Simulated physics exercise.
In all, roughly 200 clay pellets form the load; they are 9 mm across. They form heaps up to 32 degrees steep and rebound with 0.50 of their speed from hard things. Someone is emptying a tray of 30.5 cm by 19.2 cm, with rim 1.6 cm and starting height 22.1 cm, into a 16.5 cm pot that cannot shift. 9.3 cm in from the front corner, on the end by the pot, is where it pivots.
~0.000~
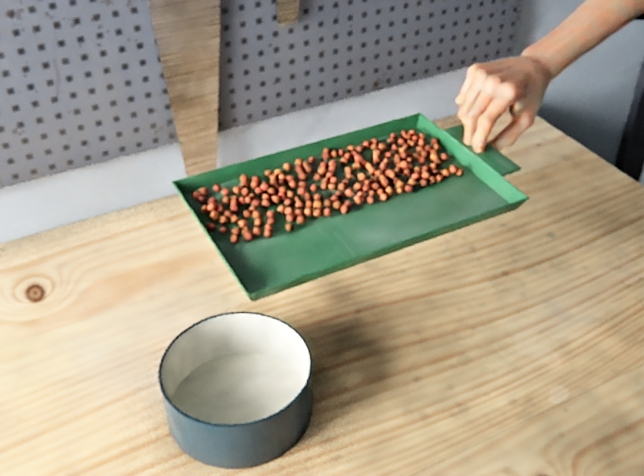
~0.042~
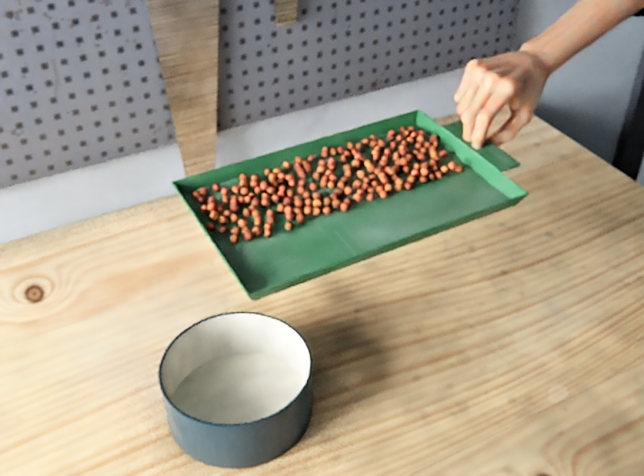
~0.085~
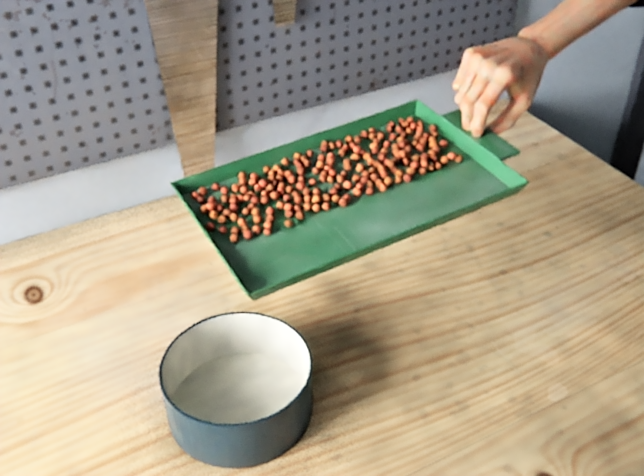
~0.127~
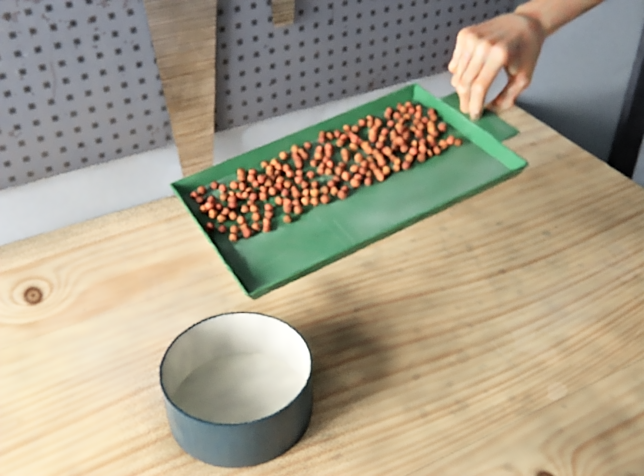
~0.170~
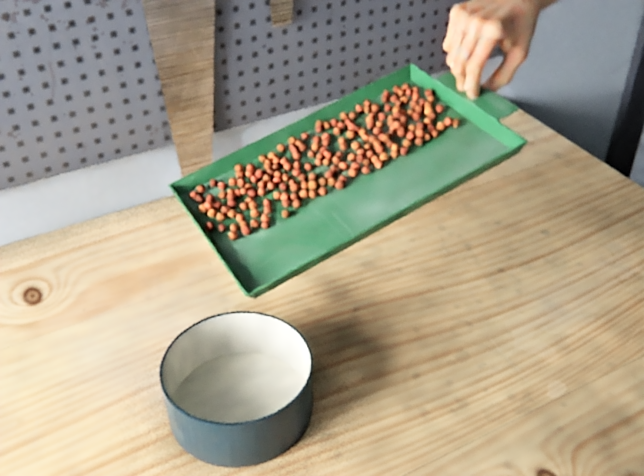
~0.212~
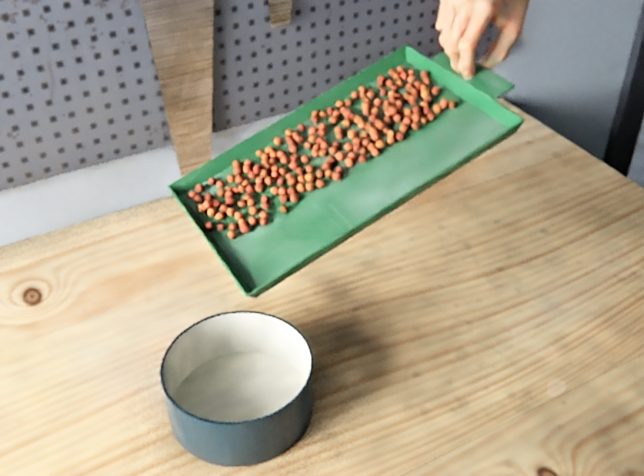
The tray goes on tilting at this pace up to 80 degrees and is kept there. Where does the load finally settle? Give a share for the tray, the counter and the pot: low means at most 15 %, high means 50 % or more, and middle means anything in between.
Shares: Tray low, counter high, pot middle.
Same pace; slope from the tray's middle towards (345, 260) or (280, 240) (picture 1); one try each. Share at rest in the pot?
That would be close to 50 per cent, then close to 40 per cent.
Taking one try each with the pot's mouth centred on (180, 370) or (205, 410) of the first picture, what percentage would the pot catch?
About 55 and 30 per cent.
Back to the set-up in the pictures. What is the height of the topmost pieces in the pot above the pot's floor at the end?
Height: Approx. 1.0 cm.
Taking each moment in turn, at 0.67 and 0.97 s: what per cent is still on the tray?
Sequence: 85; 5.
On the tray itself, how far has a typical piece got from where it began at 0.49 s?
6 cm.
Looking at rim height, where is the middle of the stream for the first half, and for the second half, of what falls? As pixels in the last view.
(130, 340) or so first, later (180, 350).
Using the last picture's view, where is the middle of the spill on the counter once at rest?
The middle of the spill sits at roughly (96, 396).
After 0.49 s, tilt 49 degrees; the tray holds 100 %, the pot 0 %.
After 0.67 s, tilt 69 degrees; the tray holds 85 %, the pot 0 %.
After 0.97 s, tilt 80 degrees; the tray holds 5 %, the pot 20 %.
At rest (1.8 s), tray 0 %, counter 75 %, pot 25 %.
